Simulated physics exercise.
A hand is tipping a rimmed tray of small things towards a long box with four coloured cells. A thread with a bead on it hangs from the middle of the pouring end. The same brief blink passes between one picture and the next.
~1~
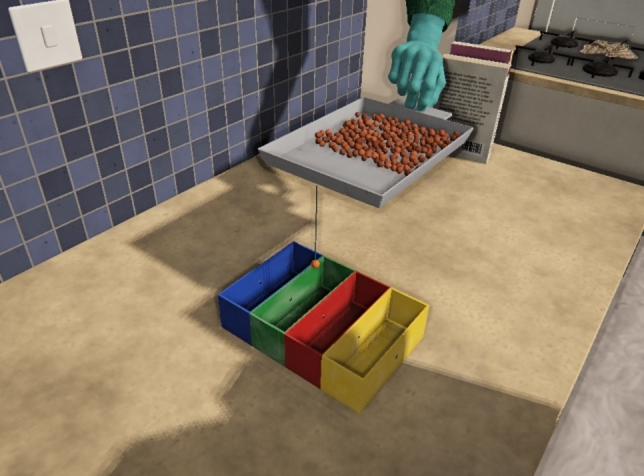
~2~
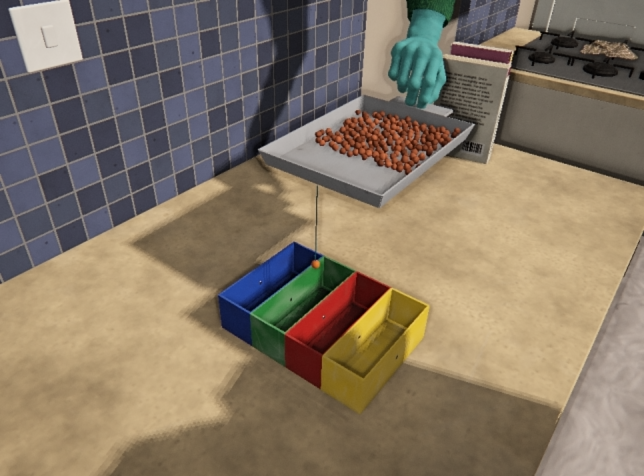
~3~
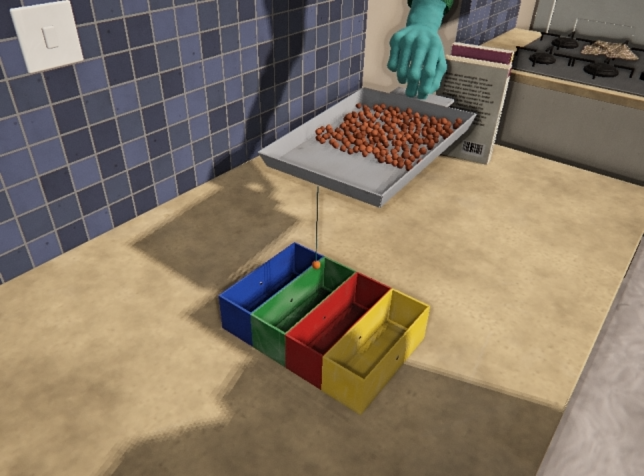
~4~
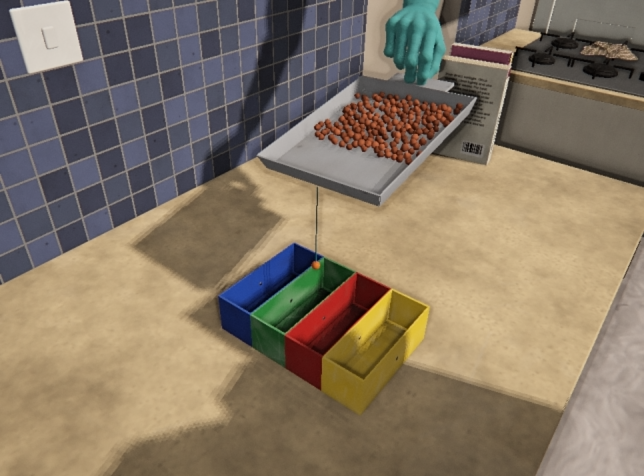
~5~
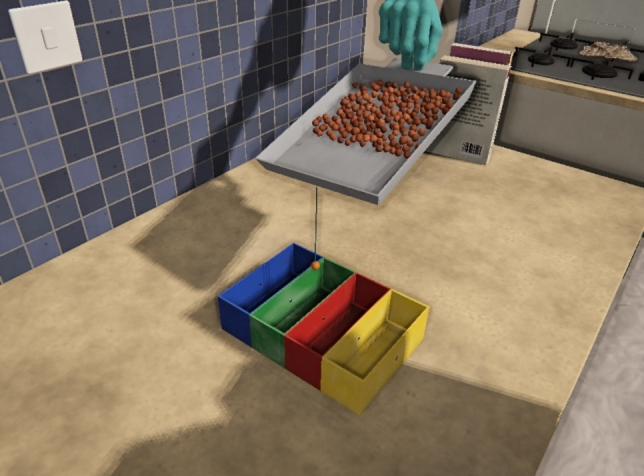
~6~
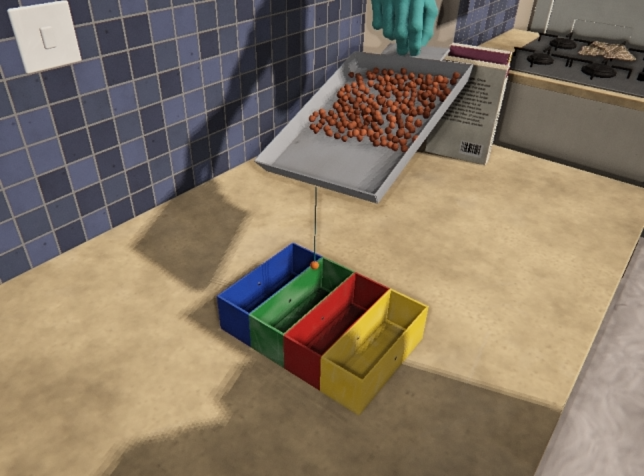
On a kitchen counter, a teal-gloved hand holds a grey tray of small reddish-brown pellets above a box with blue, green, red and yellow cells, then gradually raises the far end, tilting the tray towards its left front corner.
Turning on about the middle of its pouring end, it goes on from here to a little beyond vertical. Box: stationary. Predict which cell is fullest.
My prediction is the blue cell.
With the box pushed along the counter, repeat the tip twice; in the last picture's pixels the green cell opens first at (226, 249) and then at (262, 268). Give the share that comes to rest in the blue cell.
Trial 1 0%, trial 2 10%.
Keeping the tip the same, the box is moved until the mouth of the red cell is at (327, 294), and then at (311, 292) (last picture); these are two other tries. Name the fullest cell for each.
The blue one first, the blue one second.
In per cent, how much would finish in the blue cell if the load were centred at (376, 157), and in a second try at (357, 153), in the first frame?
First about 40, then 40 per cent.
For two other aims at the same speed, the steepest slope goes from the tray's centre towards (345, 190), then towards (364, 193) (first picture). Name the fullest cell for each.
First try: That red cell; second try: The cell in red.
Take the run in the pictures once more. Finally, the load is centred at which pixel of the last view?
The centre settles at about (256, 308).
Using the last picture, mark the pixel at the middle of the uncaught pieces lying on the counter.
Roughly at (227, 290).
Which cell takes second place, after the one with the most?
The answer would be the green one.
Shortly afterwards, tray tipped steeply; the bulk on the tray; a little falling or outside the box.
Next, tray tipped past a quarter turn; near half on the tray; near a quarter in the blue cell; a little in the green cell; only a few in the red cell; near a third falling or outside the box.
Some moments later, tray tipped past a quarter turn; near a third in the blue cell; near a quarter in the green cell; only a few in the red cell; near half falling or outside the box.
In the end, tray tipped past a quarter turn; near a third in the blue cell; near a quarter in the green cell; only a few in the red cell; none at all in the yellow cell; near half outside the box.
